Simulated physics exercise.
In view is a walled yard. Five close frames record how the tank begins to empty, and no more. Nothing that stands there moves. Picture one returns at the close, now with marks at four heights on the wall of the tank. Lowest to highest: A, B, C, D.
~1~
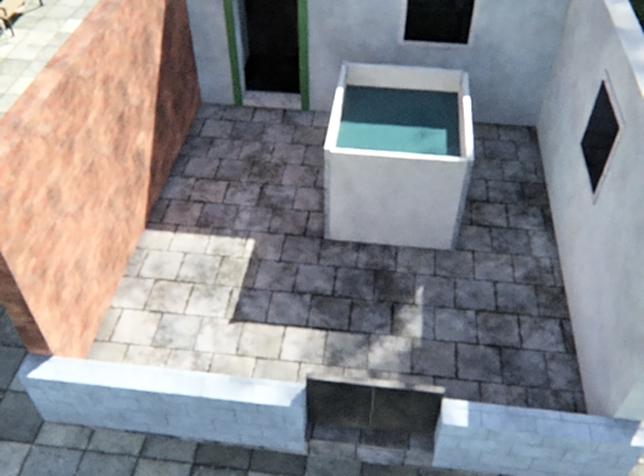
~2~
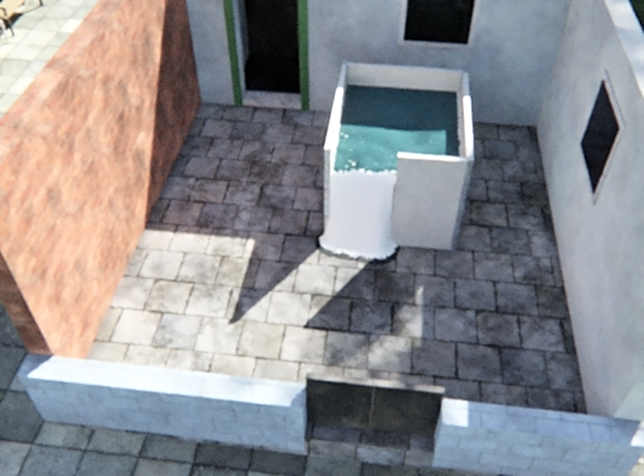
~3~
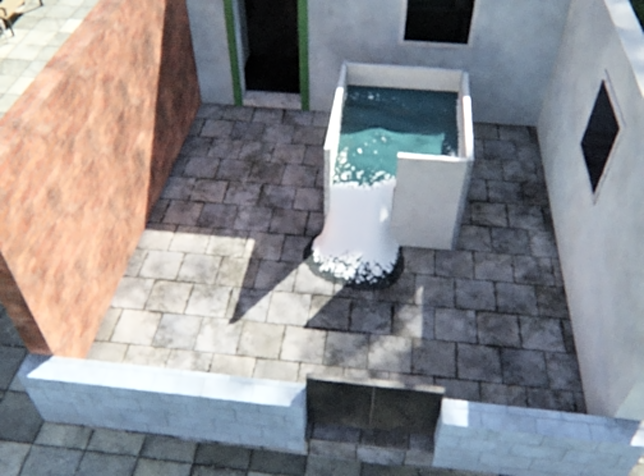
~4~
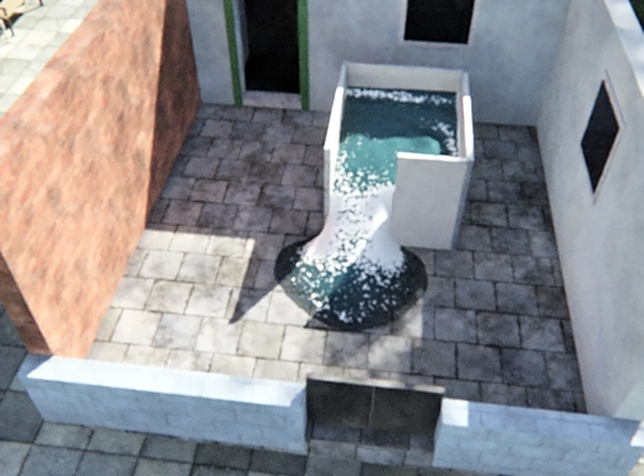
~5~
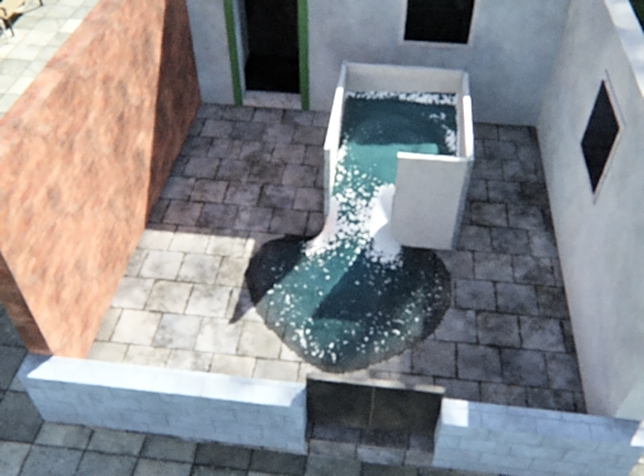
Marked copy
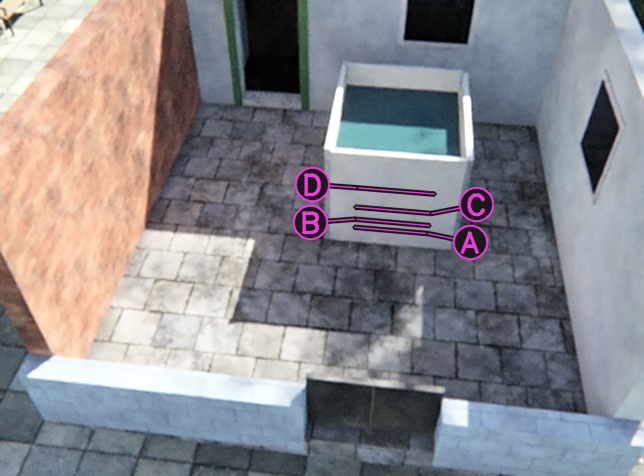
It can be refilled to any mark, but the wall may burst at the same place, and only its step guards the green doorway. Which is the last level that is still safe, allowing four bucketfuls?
It is D.
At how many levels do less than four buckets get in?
All of them.
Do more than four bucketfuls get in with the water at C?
No, not at all.
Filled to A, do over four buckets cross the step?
No, not at all.
On the marked copy, A at (391, 230); B at (391, 222); C at (393, 210); D at (395, 190); from the bottom up A, B, C, D.
With A, nothing gets over.
With B, nothing gets over.
With C, nothing gets over.
With D, a bucket or two gets in.
